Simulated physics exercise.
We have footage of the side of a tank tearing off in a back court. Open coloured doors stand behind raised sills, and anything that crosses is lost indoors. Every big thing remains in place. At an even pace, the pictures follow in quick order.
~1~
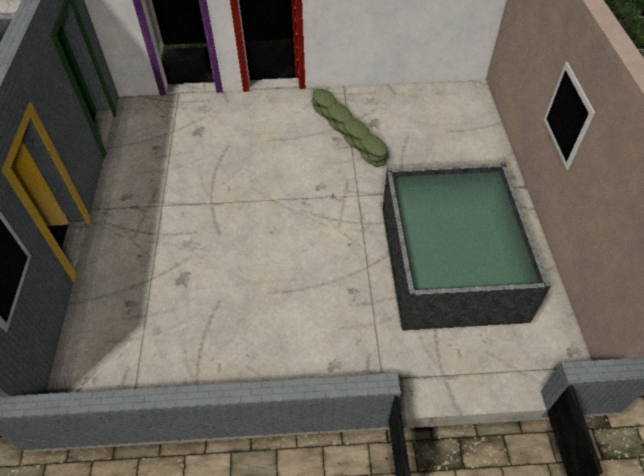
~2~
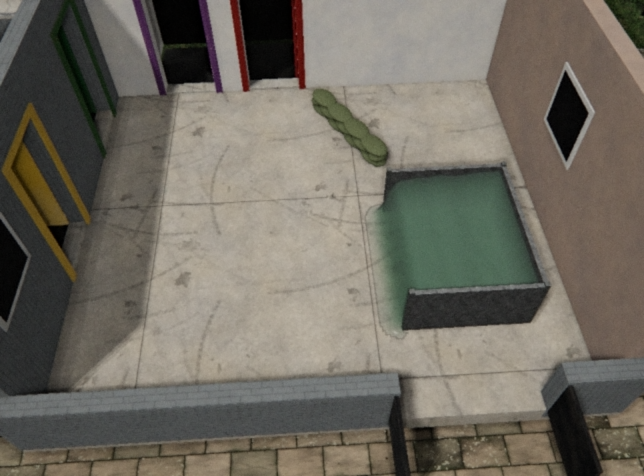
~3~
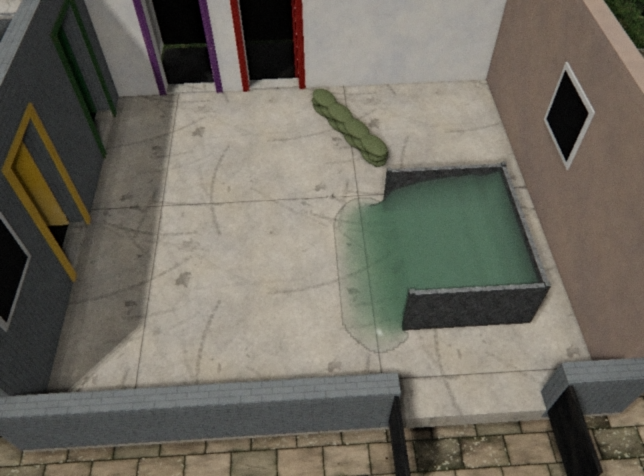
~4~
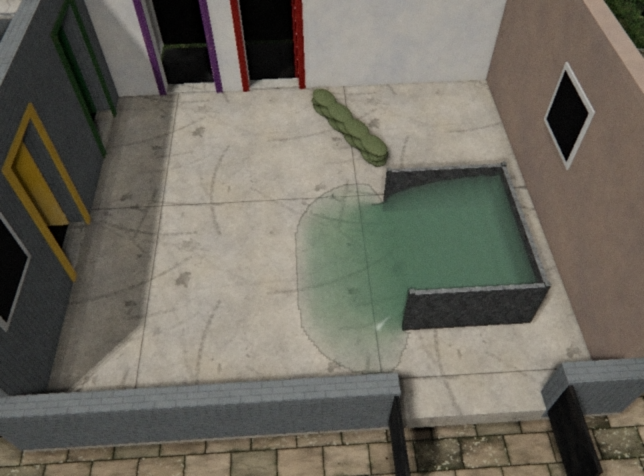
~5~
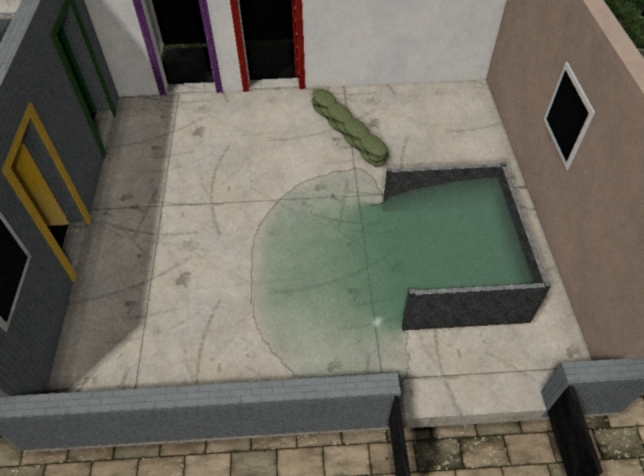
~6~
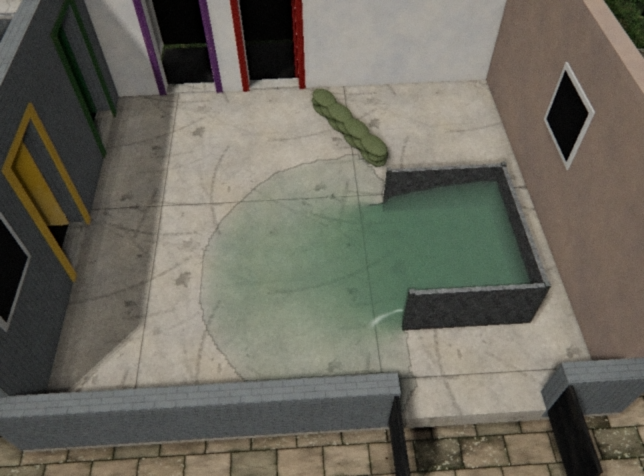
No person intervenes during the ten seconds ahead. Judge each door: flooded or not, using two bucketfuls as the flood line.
The green door will most likely keep inside the limit; the yellow door will most likely go past the limit; the purple door will most likely go past the limit; the red door will most likely go past the limit.
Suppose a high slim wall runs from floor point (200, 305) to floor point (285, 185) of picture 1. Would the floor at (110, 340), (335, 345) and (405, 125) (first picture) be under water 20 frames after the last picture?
Results in order: Swamped / swamped / bone-dry.
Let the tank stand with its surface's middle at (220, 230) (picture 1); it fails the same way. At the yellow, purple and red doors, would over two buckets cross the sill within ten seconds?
Result: Yellow door tops the limit, purple door tops the limit, red door stays inside the limit.
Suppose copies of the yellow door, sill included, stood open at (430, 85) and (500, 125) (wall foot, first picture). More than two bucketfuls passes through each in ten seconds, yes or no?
Going in the given order, they come out within bounds and within bounds.
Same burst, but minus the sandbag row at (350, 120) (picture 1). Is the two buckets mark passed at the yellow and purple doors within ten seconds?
Log entry: The yellow one exceeds the bound; the purple one exceeds the bound.
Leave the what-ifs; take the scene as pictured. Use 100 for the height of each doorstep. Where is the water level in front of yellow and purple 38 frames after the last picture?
In order: Roughly 90 and 320 in a hundred.
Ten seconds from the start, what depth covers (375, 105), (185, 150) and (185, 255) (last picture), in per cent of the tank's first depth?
I'd put them at close to 2 per cent, then 8 per cent, then 8 per cent.
A moment on, water covers 50 % of the floor; the green door not reached, the yellow door under two buckets in, the purple door not reached, the red door not reached.
Next, water covers 55 % of the floor; the green door wet at the sill, nothing in, the yellow door far over two buckets in, the purple door not reached, the red door not reached.
Then, water covers 60 % of the floor; the green door wet at the sill, nothing in, the yellow door far over two buckets in, the purple door under two buckets in, the red door wet at the sill, nothing in.
Later, water covers 70 % of the floor; the green door wet at the sill, nothing in, the yellow door far over two buckets in, the purple door over two buckets in, the red door wet at the sill, nothing in.
In the end, water covers 90 % of the floor; the green door wet at the sill, nothing in, the yellow door far over two buckets in, the purple door far over two buckets in, the red door over two buckets in.
